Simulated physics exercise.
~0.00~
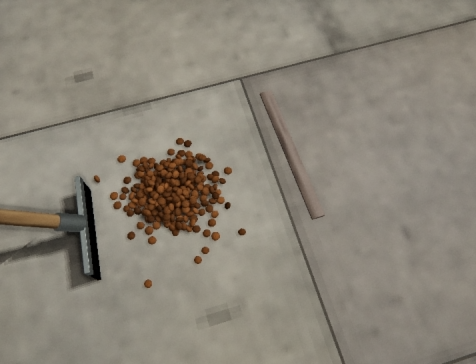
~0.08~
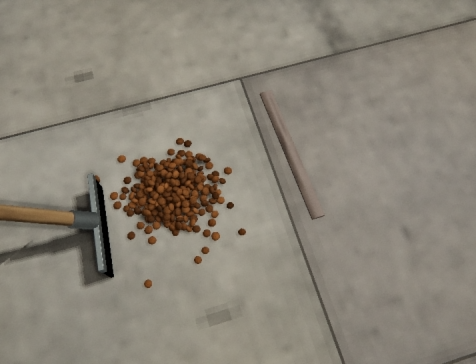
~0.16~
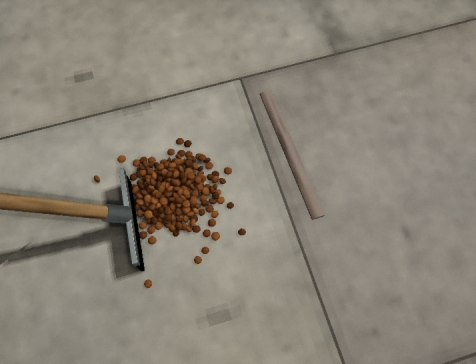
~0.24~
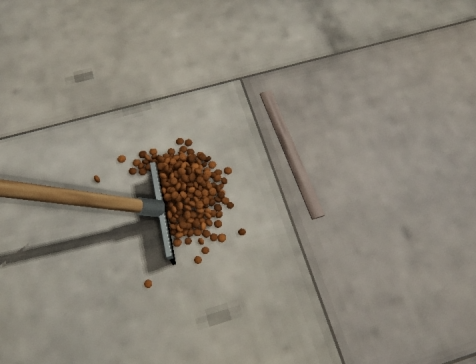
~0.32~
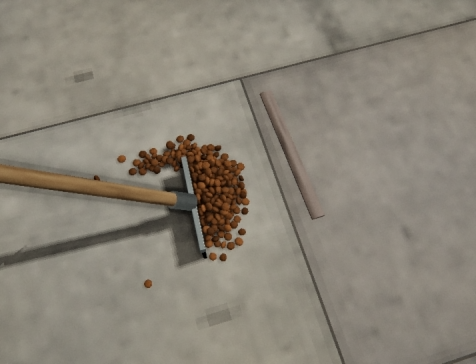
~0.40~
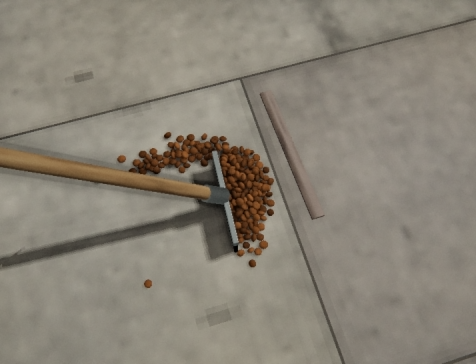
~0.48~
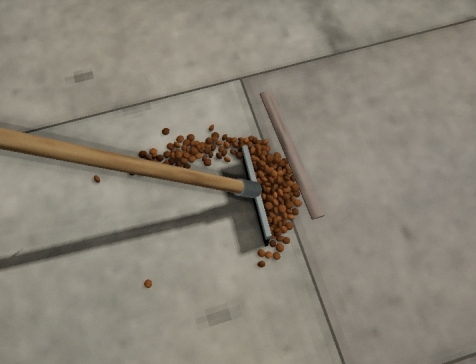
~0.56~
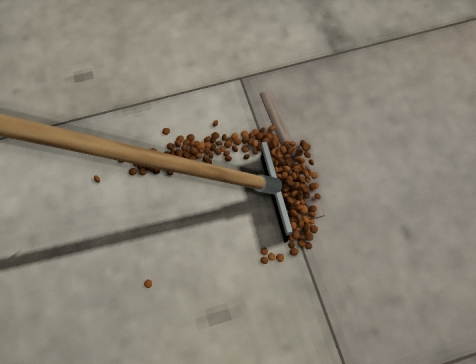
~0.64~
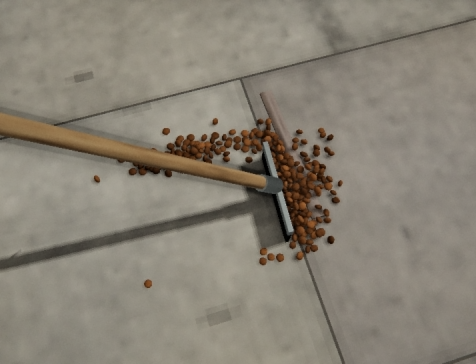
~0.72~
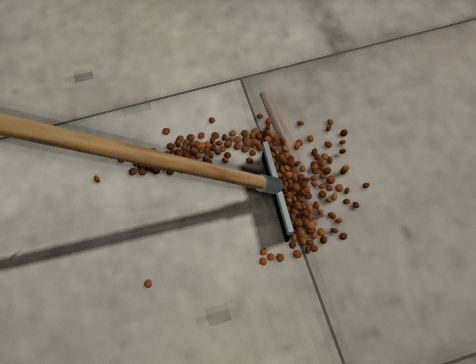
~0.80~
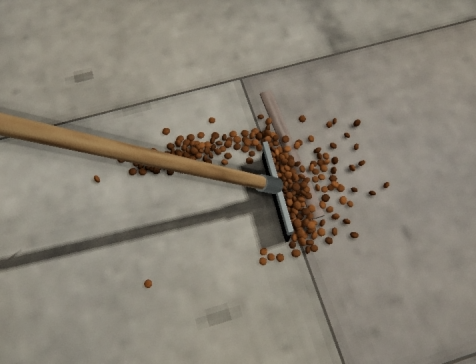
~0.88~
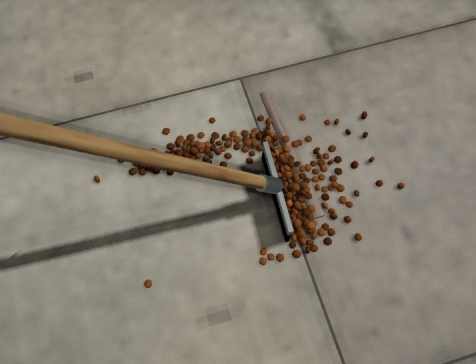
A squeegee with a wooden handle pushed a pile of brown kibble rightward across a grey floor toward a thin fixed strip, then stopped, and some pieces scattered farther right while others lay trailing behind the blade and around the strip.
